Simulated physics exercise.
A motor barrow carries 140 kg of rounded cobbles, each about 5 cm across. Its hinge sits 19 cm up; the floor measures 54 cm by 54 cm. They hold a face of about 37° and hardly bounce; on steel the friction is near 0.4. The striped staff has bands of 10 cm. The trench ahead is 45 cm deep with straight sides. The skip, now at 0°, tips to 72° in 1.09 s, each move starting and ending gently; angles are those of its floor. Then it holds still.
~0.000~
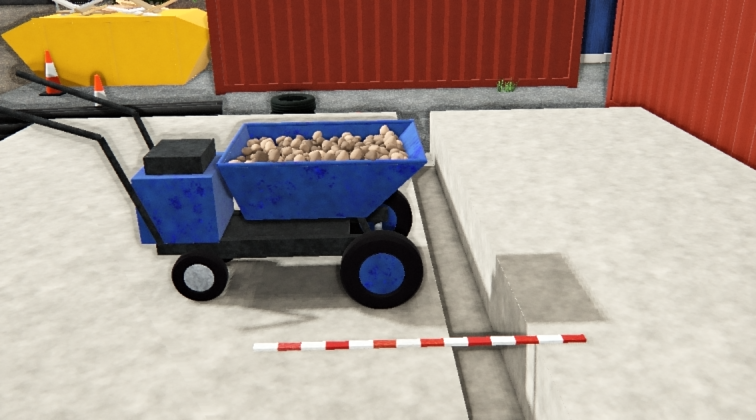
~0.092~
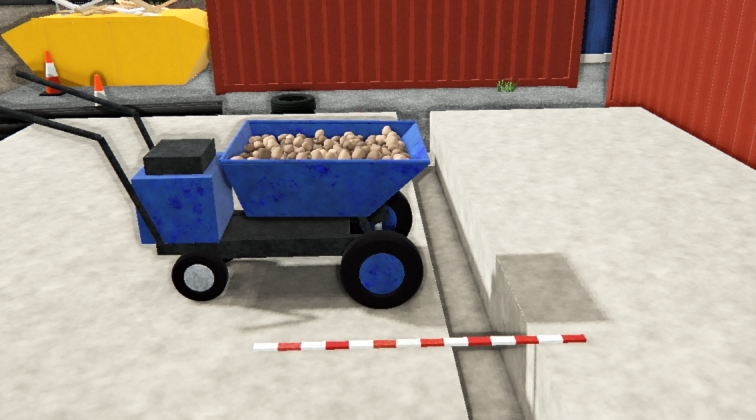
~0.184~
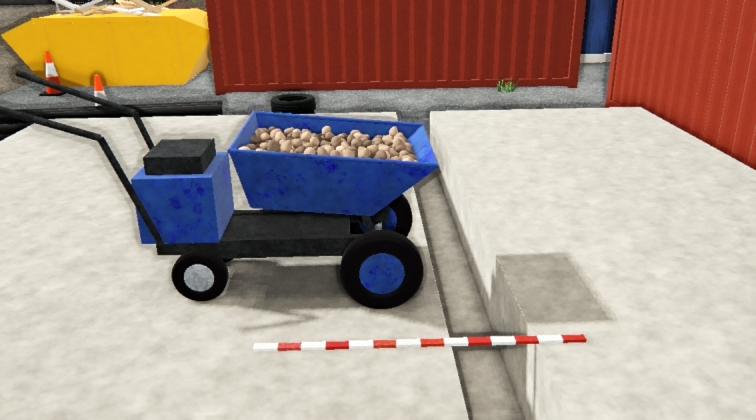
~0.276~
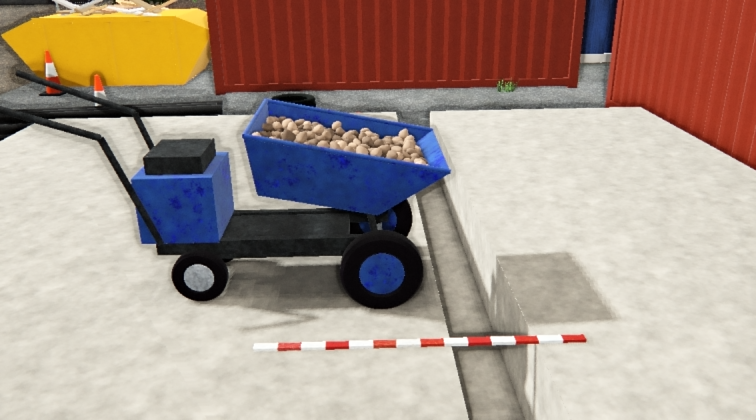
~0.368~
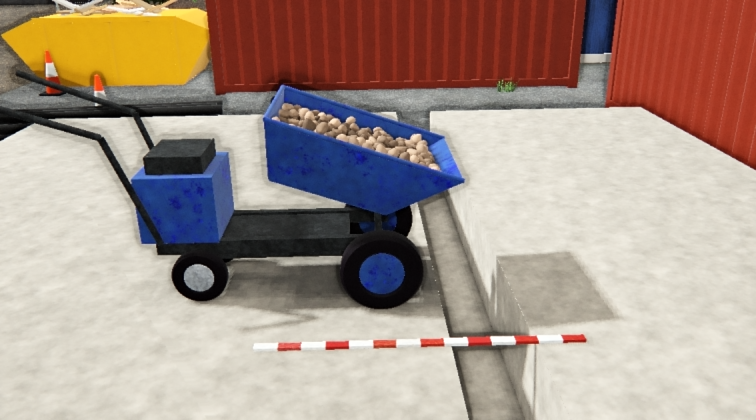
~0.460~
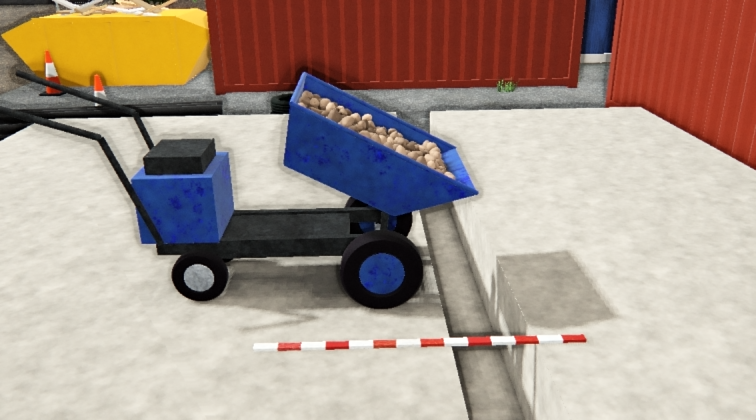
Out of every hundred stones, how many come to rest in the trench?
Close to 24 in a hundred.
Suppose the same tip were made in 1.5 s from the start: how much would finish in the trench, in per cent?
In that case some 30 per cent.
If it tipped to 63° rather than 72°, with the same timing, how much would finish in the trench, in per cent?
Then about 30 per cent.
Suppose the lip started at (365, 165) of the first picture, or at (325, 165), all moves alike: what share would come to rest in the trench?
First some 90, then 90 per cent.
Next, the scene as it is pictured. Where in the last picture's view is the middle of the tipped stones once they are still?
Their middle is at about (545, 268).
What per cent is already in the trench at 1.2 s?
Some 5 per cent.
After 0.8 s the floor is at 61°; 100 % in the skip; the foremost stones are at (499, 223).
After 1.2 s the floor is at 72°; 49 % in the skip, 3 % in the trench, 48 % past the trench; the foremost stones are at (605, 279).
After 1.5 s the floor is at 72°; 12 % in the skip, 13 % in the trench, 75 % past the trench; the foremost stones are at (710, 269).
After 3.5 s the floor is at 72°; 0 % in the skip, 24 % in the trench, 76 % past the trench; the foremost stones are past the picture's edge.
